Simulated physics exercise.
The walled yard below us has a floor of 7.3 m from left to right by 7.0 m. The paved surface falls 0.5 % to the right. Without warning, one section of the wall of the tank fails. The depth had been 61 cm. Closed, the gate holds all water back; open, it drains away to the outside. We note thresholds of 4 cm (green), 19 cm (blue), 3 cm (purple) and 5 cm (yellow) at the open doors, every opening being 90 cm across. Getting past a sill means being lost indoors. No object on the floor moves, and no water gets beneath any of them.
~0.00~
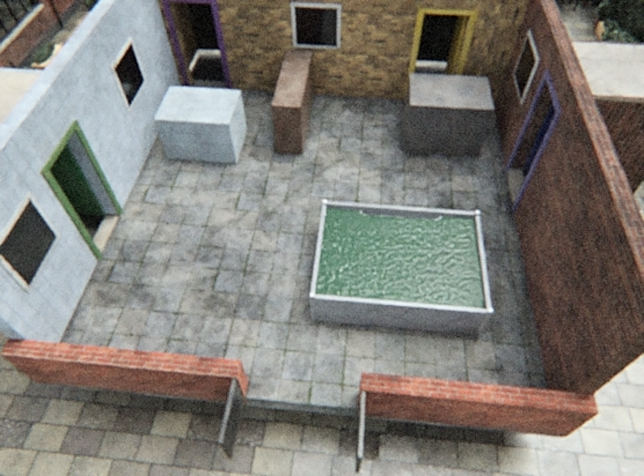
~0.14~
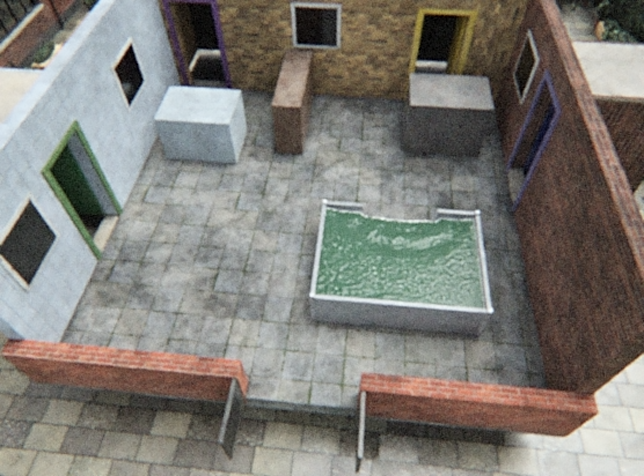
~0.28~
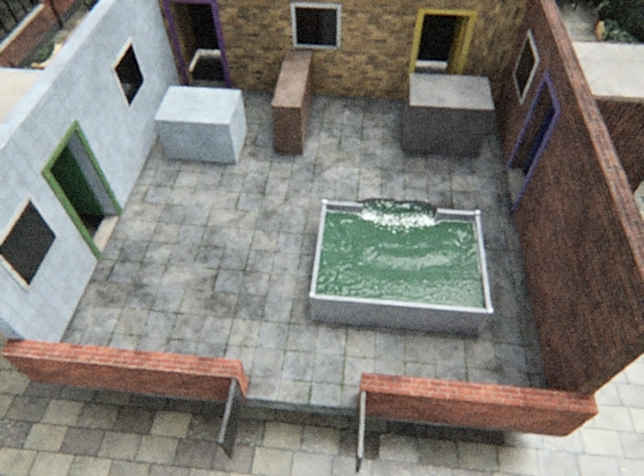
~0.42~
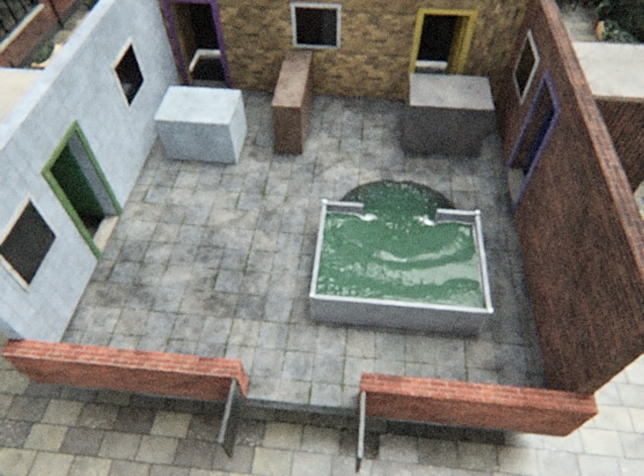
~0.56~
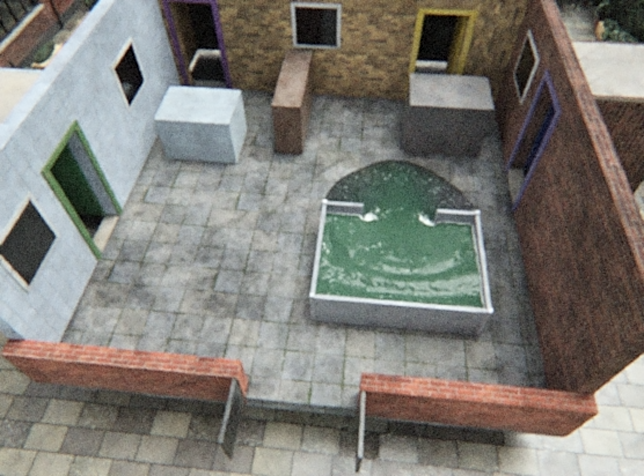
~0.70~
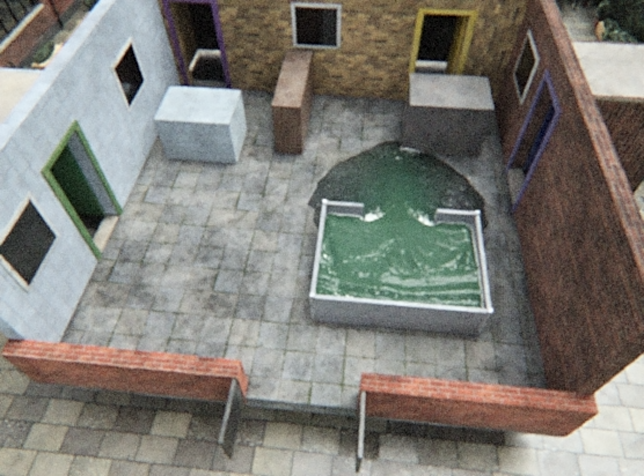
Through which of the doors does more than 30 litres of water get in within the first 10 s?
The green door does not let in more than 30 litres; the blue door does not let in more than 30 litres; the purple door does not let in more than 30 litres; the yellow door lets in more than 30 litres.
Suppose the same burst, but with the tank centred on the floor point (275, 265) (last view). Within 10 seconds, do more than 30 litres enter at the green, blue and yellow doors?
Against that limit: Green under, blue under, yellow past it.
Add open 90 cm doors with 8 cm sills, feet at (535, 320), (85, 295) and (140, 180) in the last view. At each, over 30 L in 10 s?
First doorway falls short, second falls short, third falls short.
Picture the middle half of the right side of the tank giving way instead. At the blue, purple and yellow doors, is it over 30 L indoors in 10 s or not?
Note: Blue short of the mark, purple short of the mark, yellow short of the mark.
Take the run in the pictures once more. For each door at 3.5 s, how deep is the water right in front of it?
Depths: Green door 0 cm, blue door 16 cm, purple door 2 cm, yellow door 11 cm.
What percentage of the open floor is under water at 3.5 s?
I'd guess around 45 %.
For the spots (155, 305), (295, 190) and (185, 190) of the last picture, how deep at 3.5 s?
Depths in turn: Roughly 0, 1 and 0 centimetres.
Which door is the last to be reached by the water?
The final one is the green door.
After 1.4 s water covers 20 % of the floor and is deepest (36 cm) near (412, 156); green door not reached, blue door 3 cm at the sill, 0 L in, purple door not reached, yellow door not reached.
After 2.2 s water covers 30 % of the floor and is deepest (41 cm) near (317, 97); green door not reached, blue door 18 cm at the sill, 1 L in, purple door not reached, yellow door 4 cm at the sill, 0 L in.
After 3.5 s water covers 45 % of the floor and is deepest (24 cm) near (336, 128); green door not reached, blue door 16 cm at the sill, 10 L in, purple door 2 cm at the sill, 0 L in, yellow door 11 cm at the sill, 2 L in.
After 6.0 s water covers 60 % of the floor and is deepest (22 cm) near (475, 107); green door not reached, blue door 13 cm at the sill, 12 L in, purple door 2 cm at the sill, 0 L in, yellow door 19 cm at the sill, 132 L in.
After 10.0 s water covers 95 % of the floor and is deepest (14 cm) near (533, 409); green door 2 cm at the sill, 0 L in, blue door 10 cm at the sill, 12 L in, purple door 3 cm at the sill, 2 L in, yellow door 10 cm at the sill, 248 L in.
